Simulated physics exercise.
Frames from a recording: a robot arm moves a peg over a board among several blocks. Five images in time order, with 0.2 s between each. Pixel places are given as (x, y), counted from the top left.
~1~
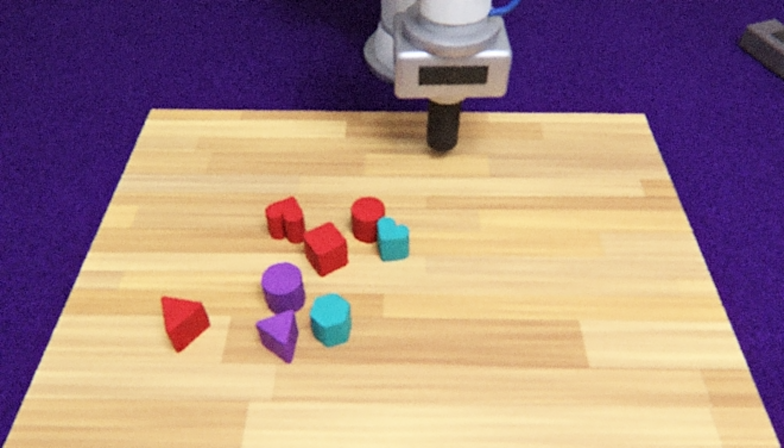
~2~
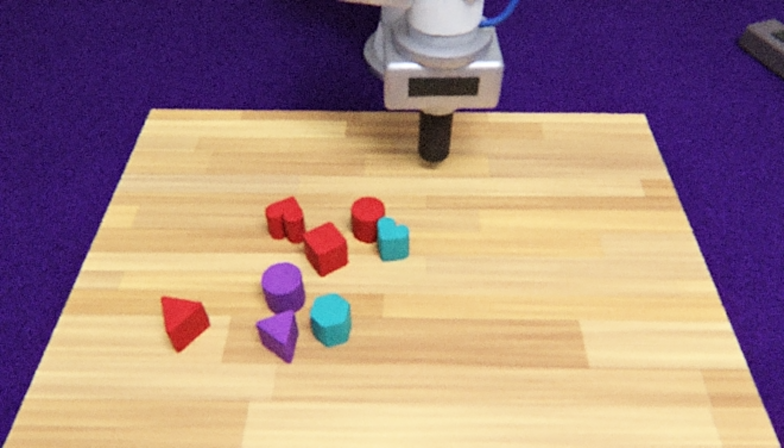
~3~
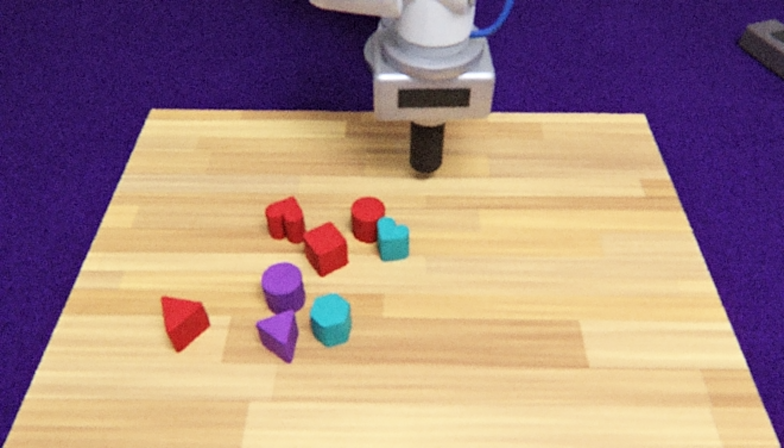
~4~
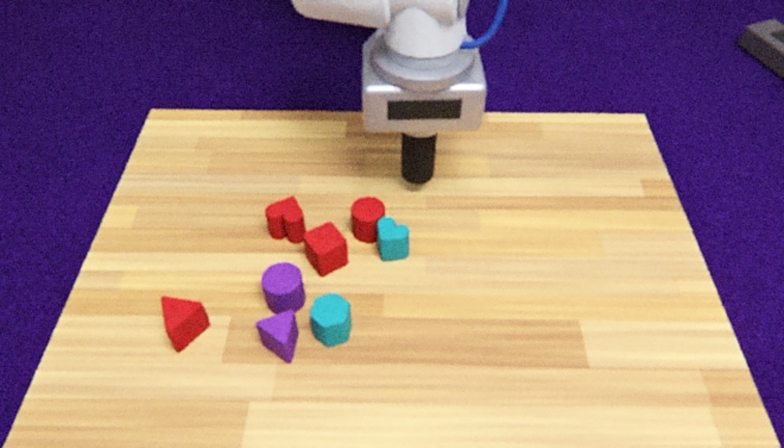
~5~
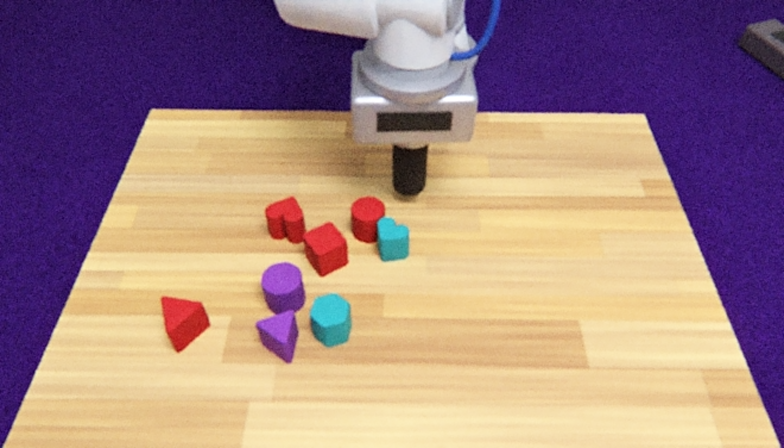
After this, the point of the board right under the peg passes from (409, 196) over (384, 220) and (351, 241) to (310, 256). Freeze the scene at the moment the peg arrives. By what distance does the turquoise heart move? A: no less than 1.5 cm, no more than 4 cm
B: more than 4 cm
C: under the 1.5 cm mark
That would be C.
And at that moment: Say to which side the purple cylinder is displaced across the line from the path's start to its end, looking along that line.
It heads left.
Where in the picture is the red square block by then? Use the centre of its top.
At roughly (251, 278).
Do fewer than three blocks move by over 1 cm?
It seems not.
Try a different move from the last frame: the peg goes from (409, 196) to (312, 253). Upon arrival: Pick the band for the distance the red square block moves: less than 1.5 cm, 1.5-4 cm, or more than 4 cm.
By the end of the path, it will have gone between 1.5 and 4 cm.
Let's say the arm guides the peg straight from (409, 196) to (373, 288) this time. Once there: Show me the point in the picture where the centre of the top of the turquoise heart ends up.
The answer is (371, 292).
On the path given first. One third of the way, peg (384, 210); red cylinder (358, 216).
Two thirds of the way, peg (349, 231); purple cylinder (272, 286); red square block (291, 257), turned 25° anticlockwise; red cylinder (318, 235).
At the end, peg (308, 245); purple cylinder (246, 312); red square block (251, 278), turned 40° anticlockwise; red cylinder (275, 252); turquoise heart still.
